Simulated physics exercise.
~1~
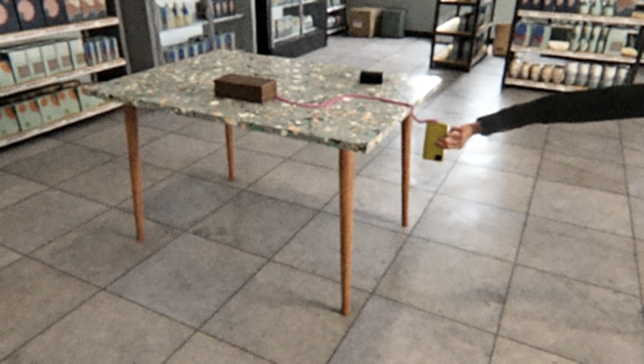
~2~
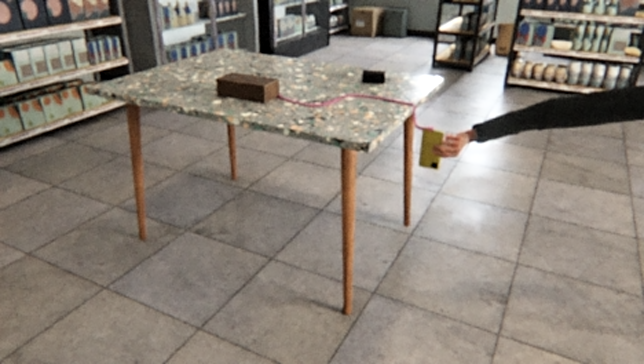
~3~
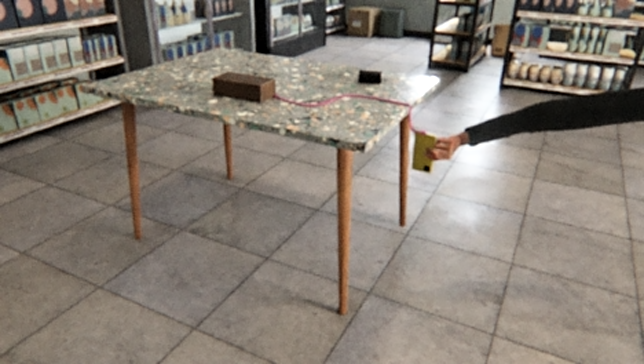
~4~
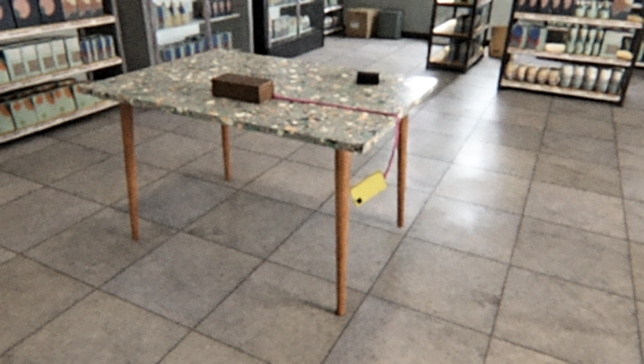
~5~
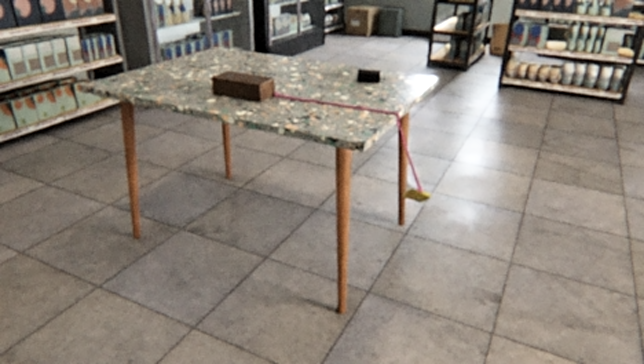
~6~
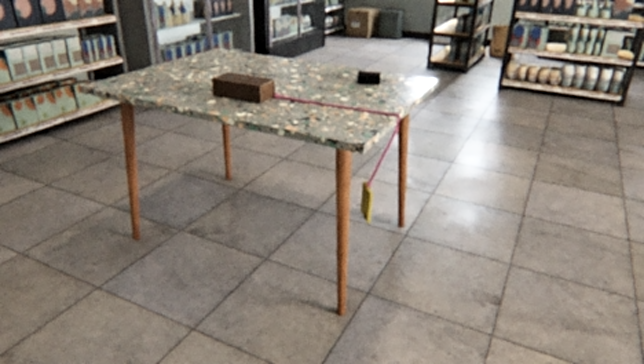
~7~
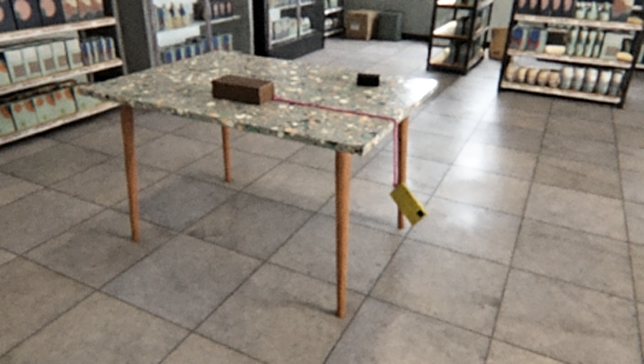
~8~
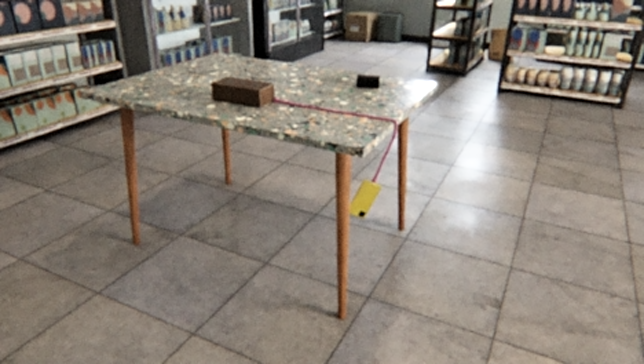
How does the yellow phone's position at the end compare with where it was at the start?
At the start it was held in a hand just off the right side of the table. By the end it was lower and farther left, hanging from the cord below the tabletop.
